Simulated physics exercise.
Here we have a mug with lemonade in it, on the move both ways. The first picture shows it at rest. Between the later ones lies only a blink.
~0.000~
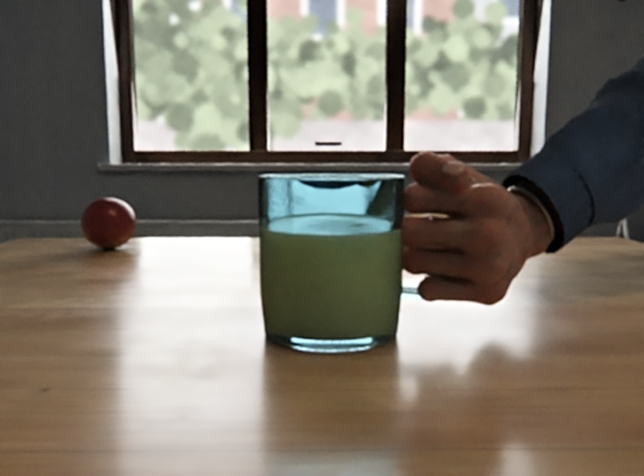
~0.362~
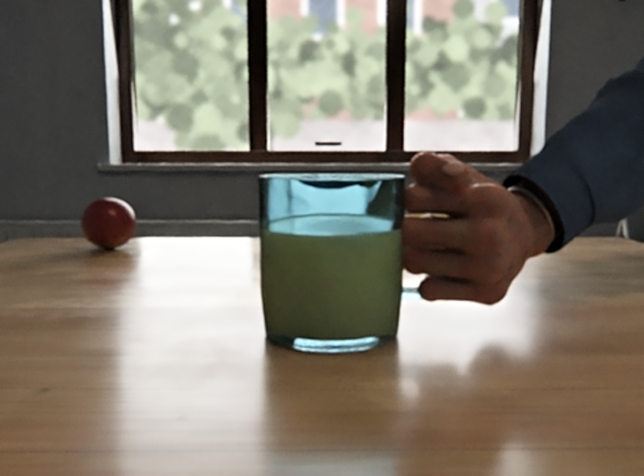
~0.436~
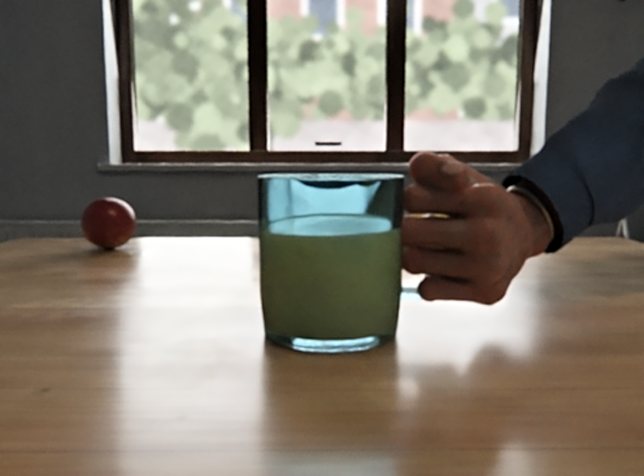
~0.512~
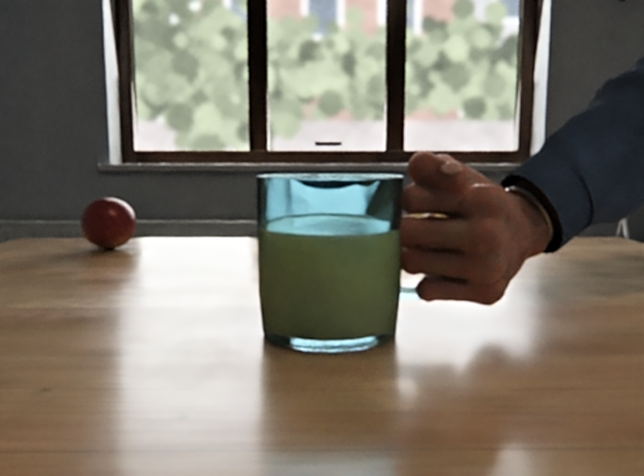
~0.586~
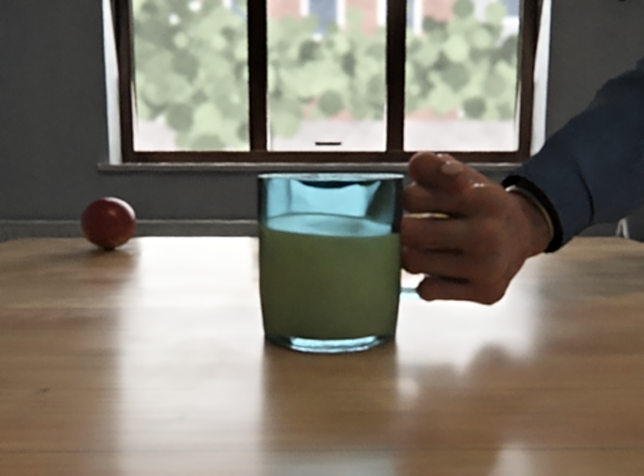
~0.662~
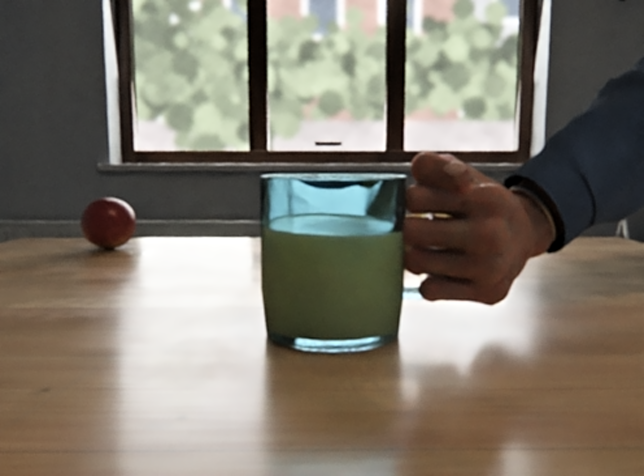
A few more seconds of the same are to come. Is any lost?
The mug holds.
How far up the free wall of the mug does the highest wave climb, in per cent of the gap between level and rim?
Close to 30 %.
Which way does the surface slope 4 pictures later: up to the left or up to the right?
The left side.
After 1.0 s, the highest wave so far stays far below the rim.
After 2.2 s, the highest wave so far climbs under half way to the rim.
After 5.1 s, the highest wave so far climbs under half way to the rim; nothing has left it.
